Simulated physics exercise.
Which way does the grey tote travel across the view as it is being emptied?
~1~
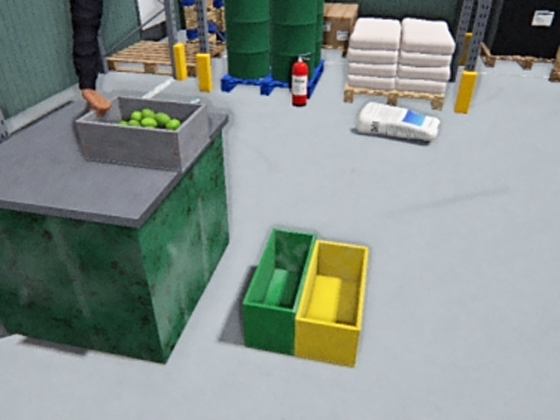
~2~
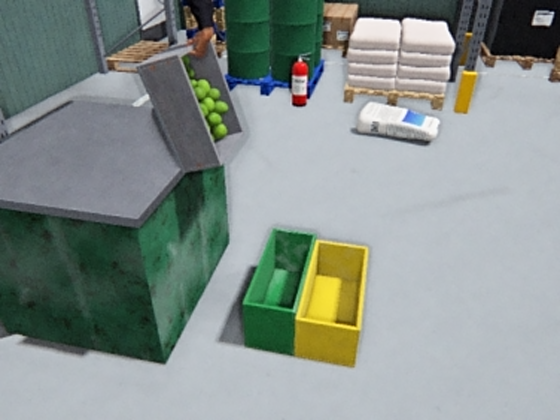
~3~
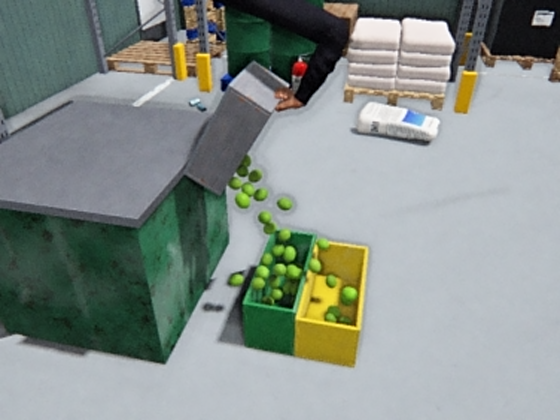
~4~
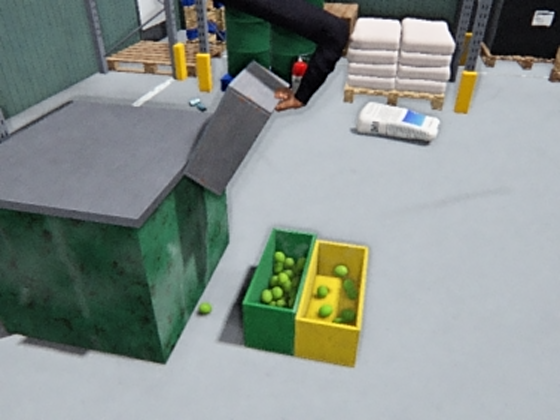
The grey tote moves to the right as it is tipped over the edge of the bench.
At the start, a grey tote holding small round green pieces sits level on top of a green bench, with a hand at its left side. The hand raises and tips the tote steeply to the right, and the pieces gather toward its lower side. The tote turns further until it is partly upside down, and the pieces pour past the bench edge into the green box and the yellow bin on the floor. The tote then stays tipped in the hand. Most of the pieces end up in the green box, fewer lie in the yellow bin, and one rests on the floor between the bench and the green box.
